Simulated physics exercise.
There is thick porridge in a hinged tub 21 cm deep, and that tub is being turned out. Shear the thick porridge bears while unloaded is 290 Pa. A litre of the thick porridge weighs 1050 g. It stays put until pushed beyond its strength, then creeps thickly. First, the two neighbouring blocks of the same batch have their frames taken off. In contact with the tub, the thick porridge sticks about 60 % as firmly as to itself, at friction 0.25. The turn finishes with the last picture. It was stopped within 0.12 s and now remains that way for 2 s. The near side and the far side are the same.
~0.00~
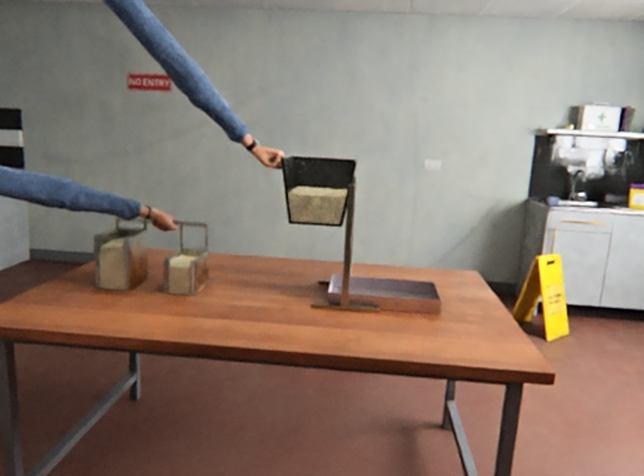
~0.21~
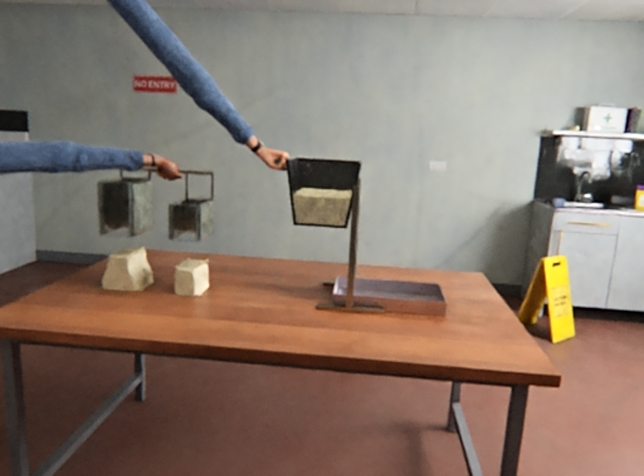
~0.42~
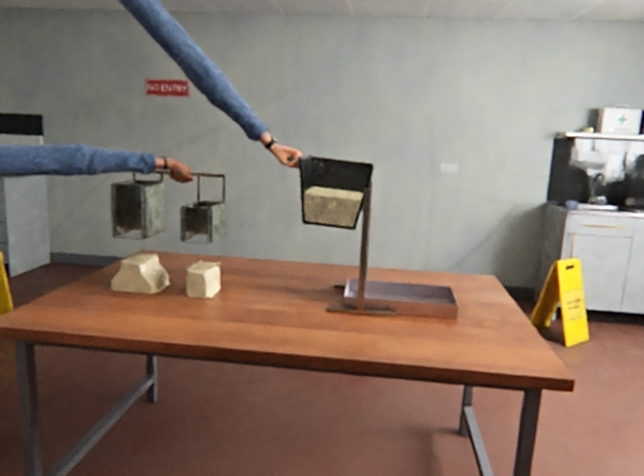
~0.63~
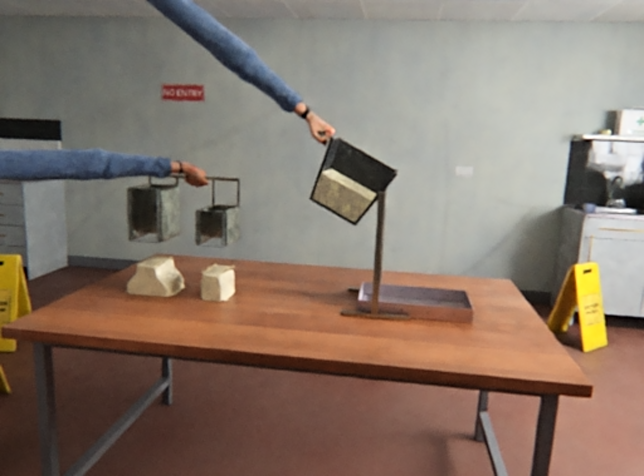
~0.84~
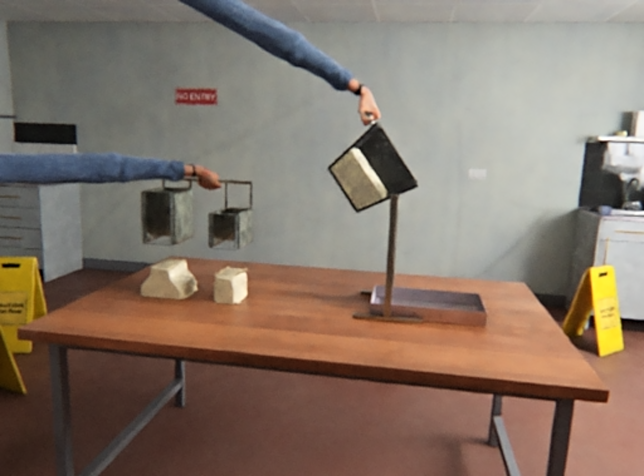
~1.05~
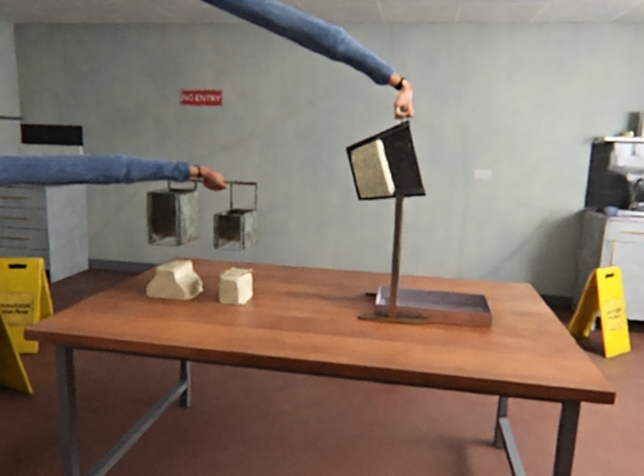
On a wooden table in a grey-walled room, one hand lifted two metal molds off pale blocks, which sagged slightly, and then another hand steadily tilted a dark tub of the same pale stuff.
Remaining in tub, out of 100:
100 out of 100.
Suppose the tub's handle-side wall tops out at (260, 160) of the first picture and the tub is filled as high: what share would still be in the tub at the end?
I'd say around 100 percent would remain in the tub at the end.
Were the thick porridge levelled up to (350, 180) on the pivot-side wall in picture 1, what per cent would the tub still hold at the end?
About 90 per cent.
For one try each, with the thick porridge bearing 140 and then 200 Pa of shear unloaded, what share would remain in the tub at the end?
In order: Around 100 % and around 100 %.
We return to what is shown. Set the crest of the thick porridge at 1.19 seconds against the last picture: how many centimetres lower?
Roughly 2 cm.
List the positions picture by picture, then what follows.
The first picture shows handle-side rim at (284, 159), tilt 0 degrees; crest of the thick porridge at (290, 193); block heights 17 cm, 11 cm (left to right).
The second picture shows handle-side rim at (289, 161), tilt 0 degrees; crest of the thick porridge at (295, 195); block heights 13 cm, 10 cm (left to right).
The third picture shows handle-side rim at (302, 159), tilt 4 degrees; crest of the thick porridge at (307, 194); block heights 12 cm, 10 cm (left to right).
The fourth picture shows handle-side rim at (333, 139), tilt 27 degrees; crest of the thick porridge at (322, 173); block heights 12 cm, 10 cm (left to right).
The fifth picture shows handle-side rim at (377, 124), tilt 54 degrees; crest of the thick porridge at (351, 151); block heights 12 cm, 10 cm (left to right).
The sixth picture shows handle-side rim at (409, 123), tilt 73 degrees; crest of the thick porridge at (376, 141); block heights 12 cm, 10 cm (left to right).
After 1.19 s, the tub is at 74 degrees and holds 100 %.
After 1.36 s, the tub is at 74 degrees and holds 100 %.
After 1.53 s, the tub is at 74 degrees and holds 100 %.
After 1.70 s, the tub is at 74 degrees and holds 100 %.
After 3.05 s, the tub is at 74 degrees and holds 100 %.
